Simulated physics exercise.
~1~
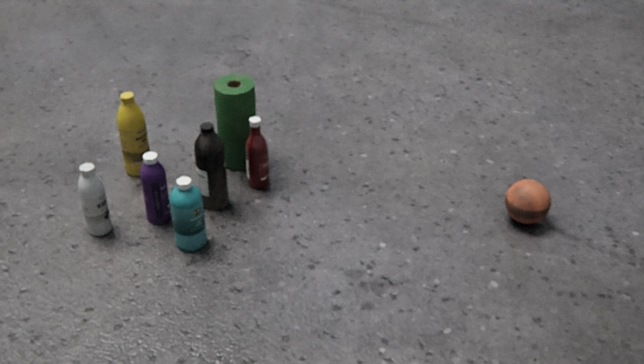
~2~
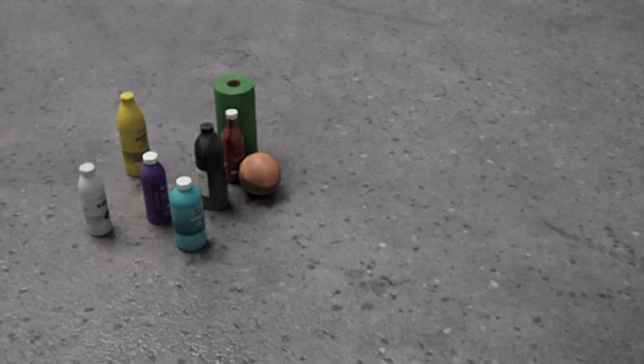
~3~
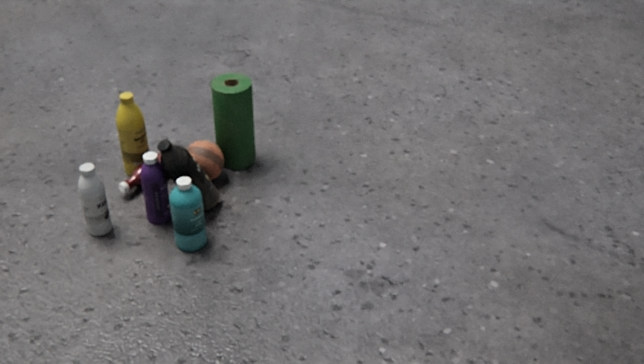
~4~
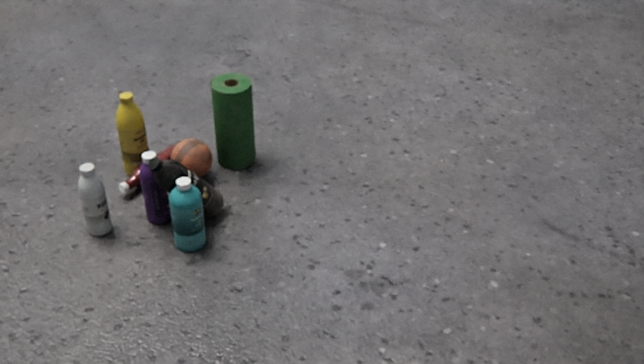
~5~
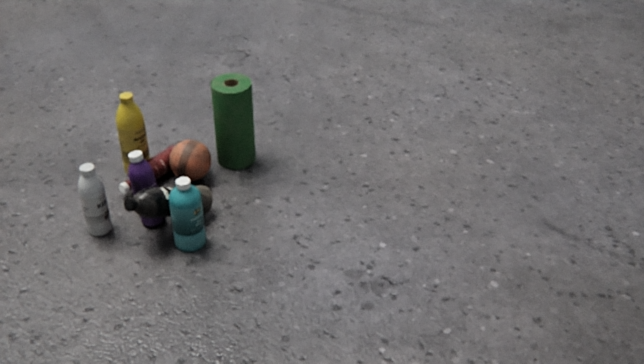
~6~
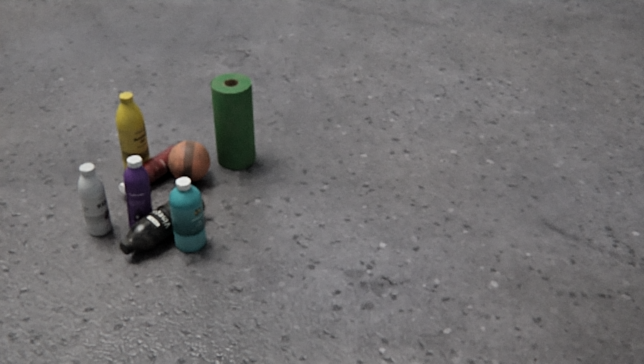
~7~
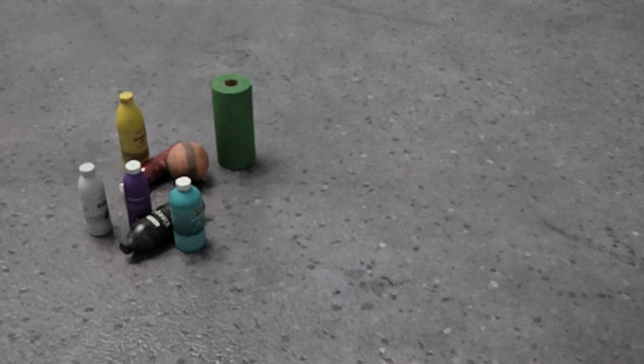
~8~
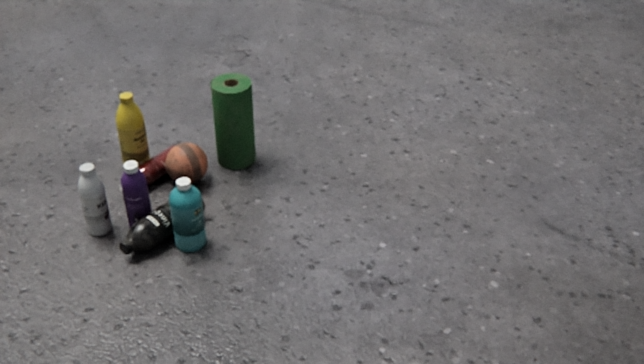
On a grey speckled floor, an orange ball rolls left into grouped bottles, toppling the red, then the black, and stopping among them.
